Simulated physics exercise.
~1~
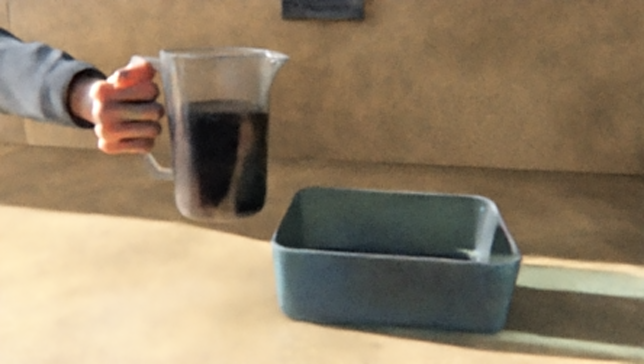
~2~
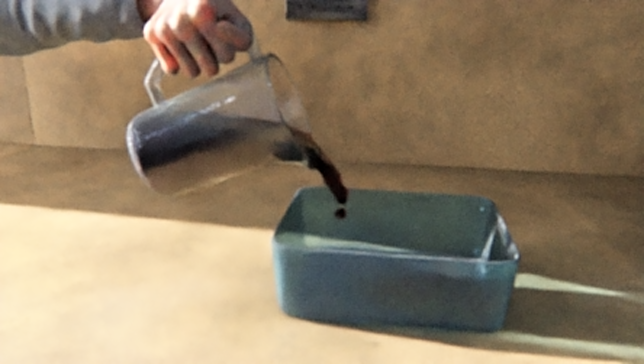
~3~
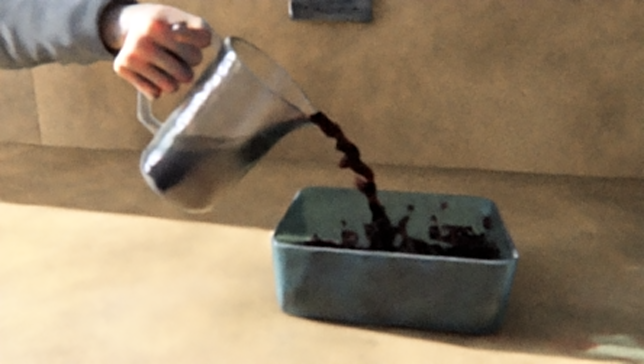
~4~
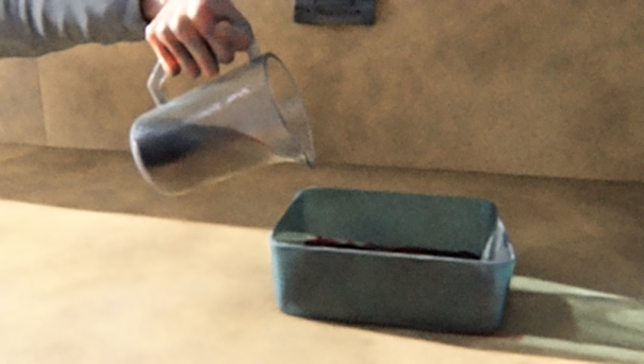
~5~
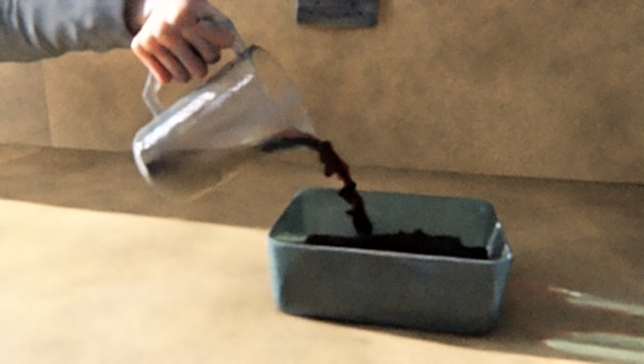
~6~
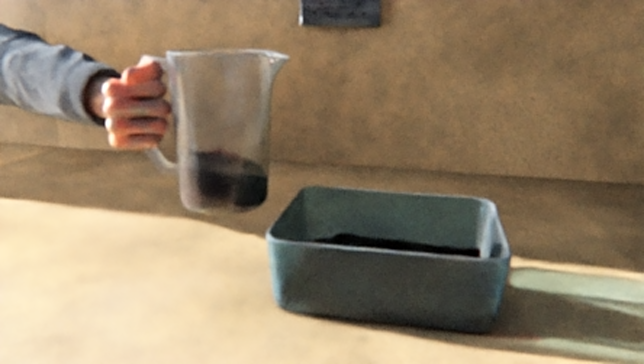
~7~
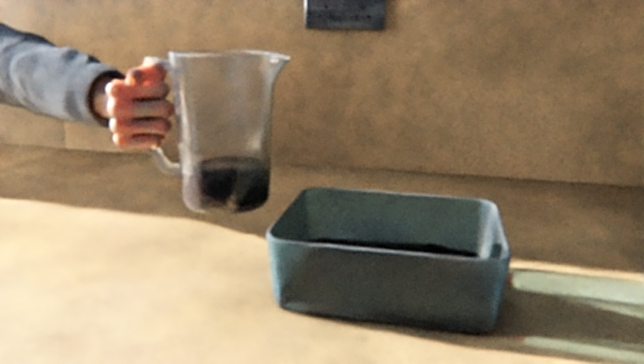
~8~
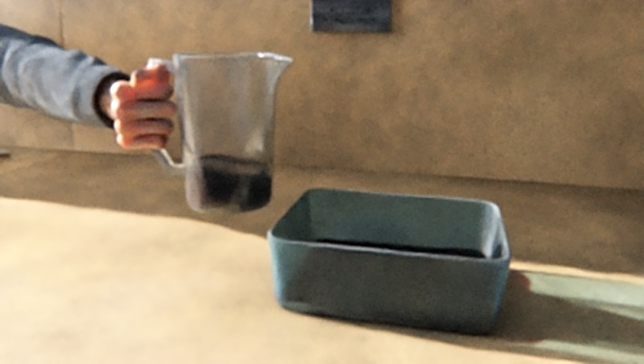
Dark wine streamed from a clear pitcher into a blue-green oven dish as a hand tipped it to the right, eased back, then poured again. The hand finally held the pitcher upright, some wine still inside and a dark pool in the dish.
